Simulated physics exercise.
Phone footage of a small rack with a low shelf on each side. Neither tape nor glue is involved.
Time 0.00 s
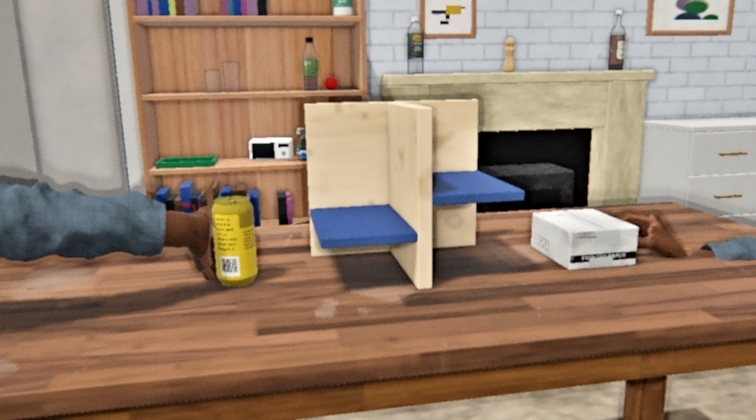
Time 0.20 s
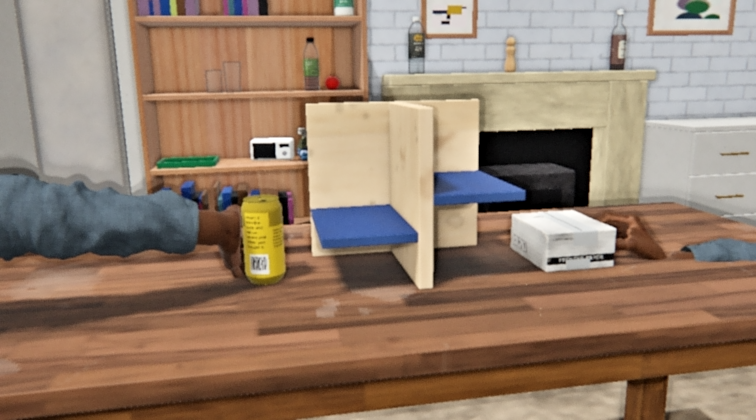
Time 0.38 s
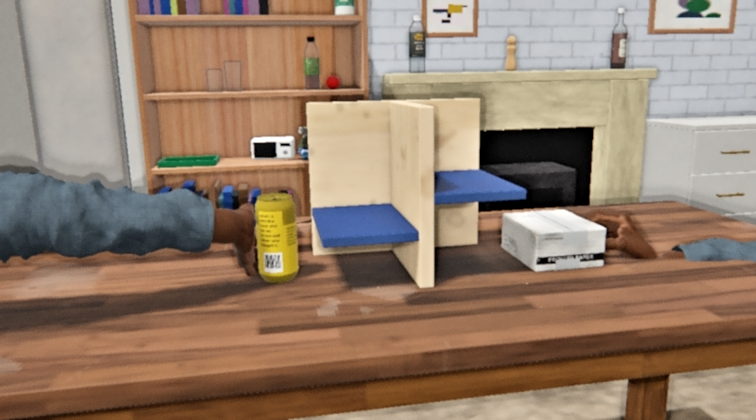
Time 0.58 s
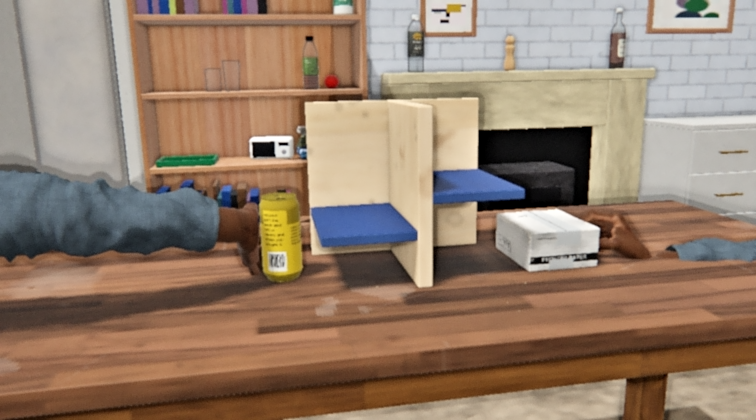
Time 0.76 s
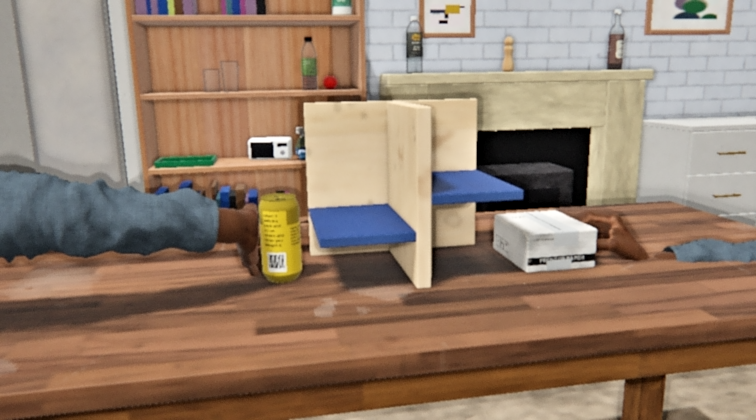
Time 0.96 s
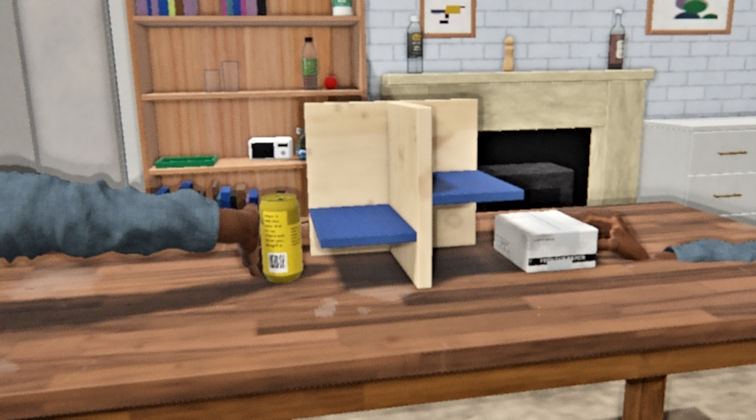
A yellow can and a white box slid a short way inward across a wooden table, pushed by hands from the left and right toward a small rack with blue shelves, then stayed almost still.
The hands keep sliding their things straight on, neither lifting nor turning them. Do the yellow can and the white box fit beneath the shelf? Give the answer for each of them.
Result: The yellow can does not fit, the white box fits.
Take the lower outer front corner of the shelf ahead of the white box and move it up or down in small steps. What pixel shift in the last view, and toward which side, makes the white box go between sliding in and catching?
Roughly 40 pixels, downward.
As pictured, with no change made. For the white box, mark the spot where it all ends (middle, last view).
Its centre ends up near (458, 246).
Around 1.26 s, yellow can stopped at the opening near (296, 237); white box sliding up to the opening near (524, 241).
Around 1.54 s, yellow can stopped at the opening near (296, 237); white box part of the way in near (488, 244).
Finally (2.2 s), the yellow can catches on the edge, near (296, 237); the white box slides in, near (458, 246).
